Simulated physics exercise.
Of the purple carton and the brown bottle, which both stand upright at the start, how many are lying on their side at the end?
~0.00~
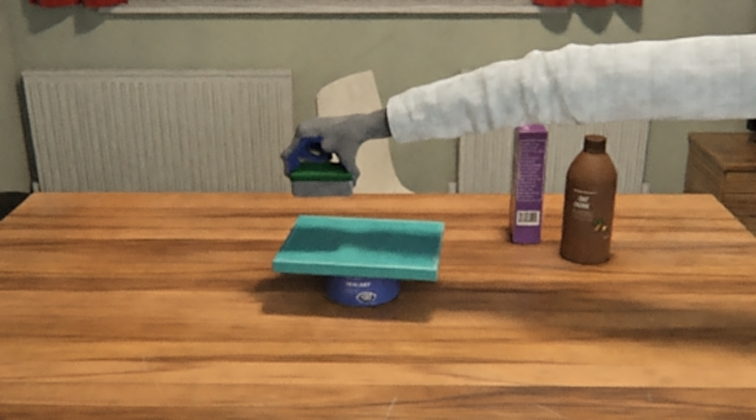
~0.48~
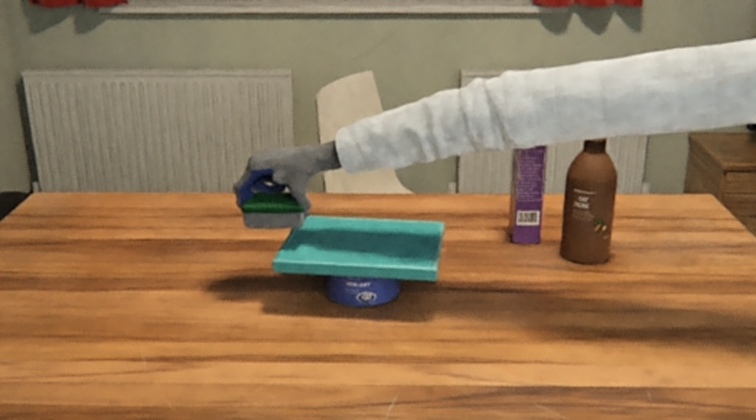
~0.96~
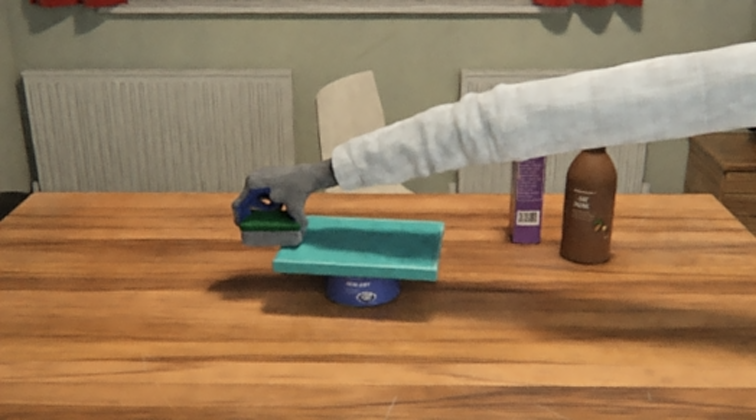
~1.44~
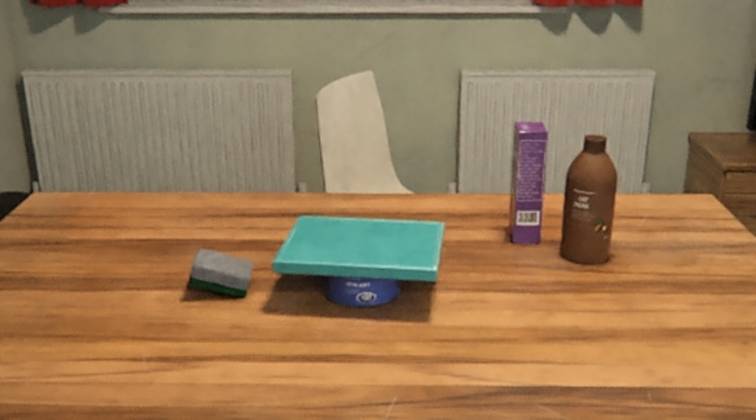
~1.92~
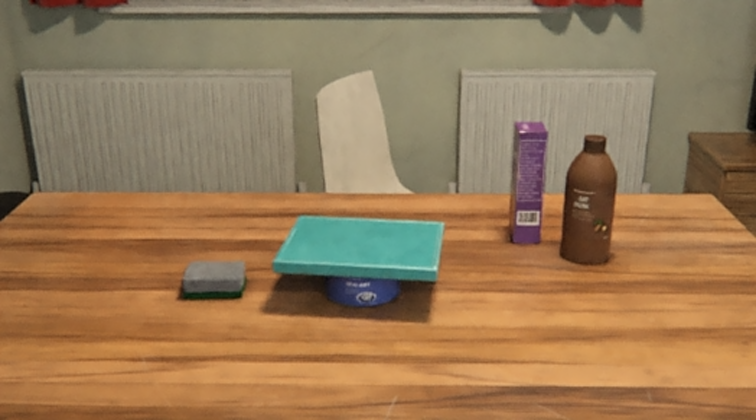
None of them are. The purple carton and the brown bottle are both still standing upright at the end.
